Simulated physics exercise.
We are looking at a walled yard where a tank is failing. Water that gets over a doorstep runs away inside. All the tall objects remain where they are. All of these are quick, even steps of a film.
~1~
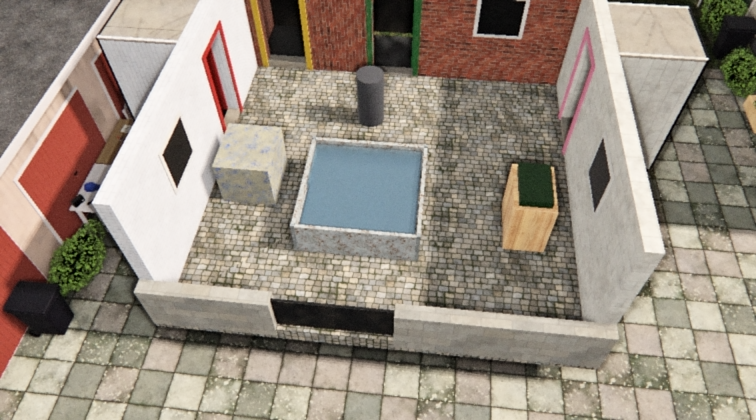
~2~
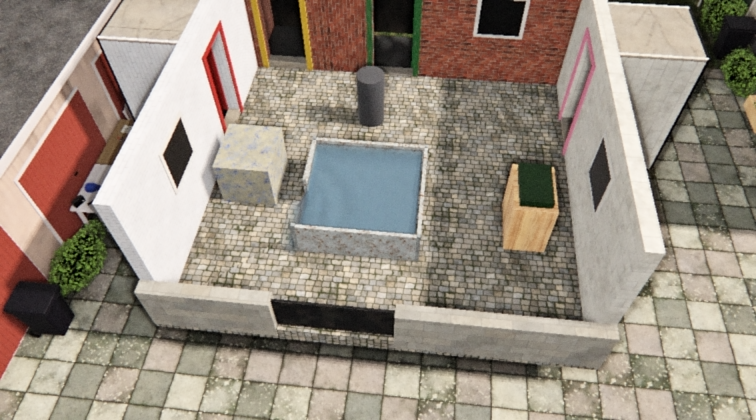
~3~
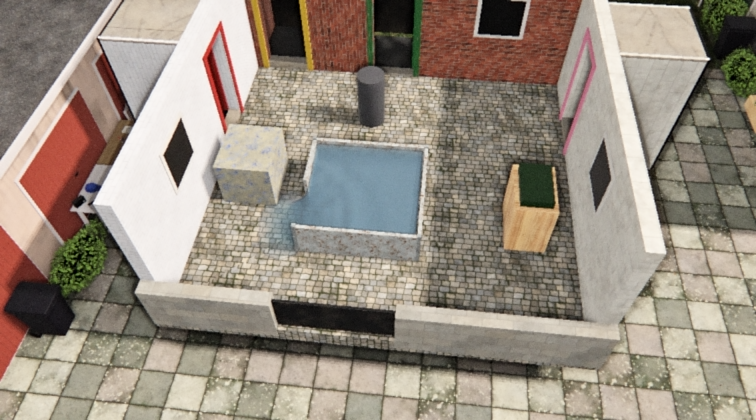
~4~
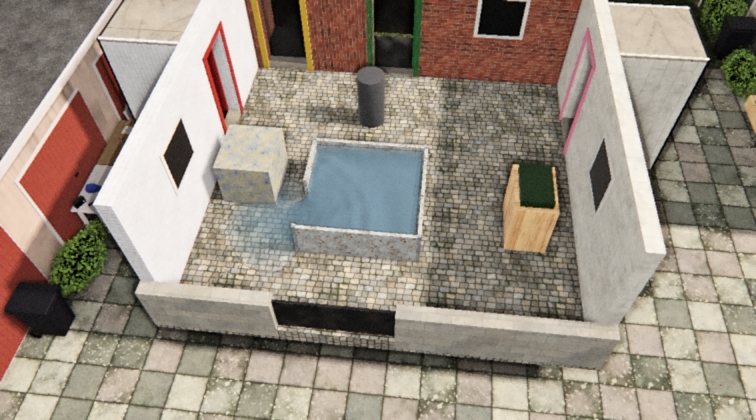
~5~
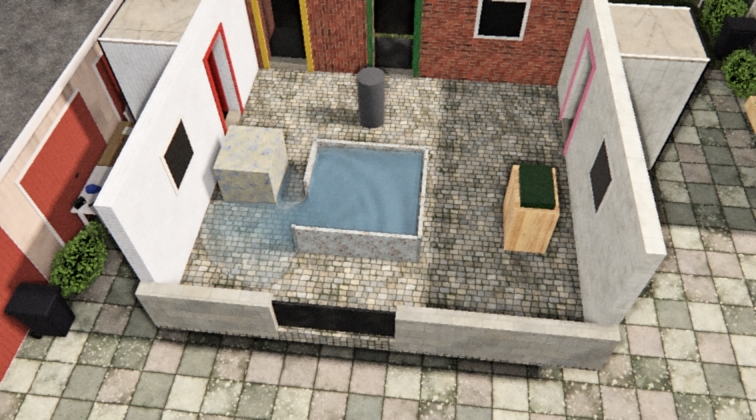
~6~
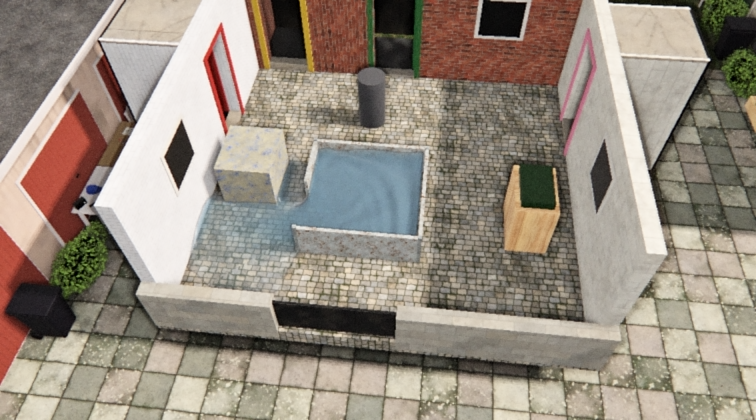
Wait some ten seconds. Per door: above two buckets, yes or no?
Yellow door no. Green door no. Red door no. Pink door no.
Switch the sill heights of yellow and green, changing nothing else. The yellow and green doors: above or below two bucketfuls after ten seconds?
Yellow takes more, green lets less in.
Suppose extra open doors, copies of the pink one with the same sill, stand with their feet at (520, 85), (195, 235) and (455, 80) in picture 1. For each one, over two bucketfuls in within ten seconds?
Result, in listed order - doesn't reach the limit, gets past the limit, doesn't reach the limit.
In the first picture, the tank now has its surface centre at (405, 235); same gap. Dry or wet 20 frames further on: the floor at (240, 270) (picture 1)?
Looks like it's drenched by then.
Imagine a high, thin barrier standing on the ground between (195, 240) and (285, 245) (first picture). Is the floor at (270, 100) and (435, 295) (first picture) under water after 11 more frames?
As listed: Covered, not flooded.
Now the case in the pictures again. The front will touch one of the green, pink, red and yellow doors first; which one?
Result: The red door is first.
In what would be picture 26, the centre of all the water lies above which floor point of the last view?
Estimate: (307, 221).
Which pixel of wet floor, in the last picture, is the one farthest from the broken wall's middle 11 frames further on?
The wet point farthest out is around (251, 91).
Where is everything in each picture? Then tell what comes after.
In the first picture, the water tank at (363, 187) is whole and still.
In the second picture, water pours out at (303, 217) and has run to (290, 248).
In the third picture, water pours out at (304, 219) and has run to (268, 208).
In the fourth picture, water pours out at (304, 220) and has run to (239, 209).
In the fifth picture, the front is at (202, 225), out from the gap at (304, 220).
In the sixth picture, water pours out at (305, 220) and has run to (190, 258).
A moment on, water covers 15 % of the floor; the yellow door not reached, the green door not reached, the red door not reached, the pink door not reached.
Next, water covers 20 % of the floor; the yellow door not reached, the green door not reached, the red door wet at the sill, nothing in, the pink door not reached.
Then, water covers 40 % of the floor; the yellow door wet at the sill, nothing in, the green door not reached, the red door wet at the sill, nothing in, the pink door not reached.
Later, water covers 65 % of the floor; the yellow door wet at the sill, nothing in, the green door wet at the sill, nothing in, the red door wet at the sill, nothing in, the pink door not reached.
In the end, water covers 95 % of the floor; the yellow door wet at the sill, nothing in, the green door wet at the sill, nothing in, the red door wet at the sill, nothing in, the pink door wet at the sill, nothing in.
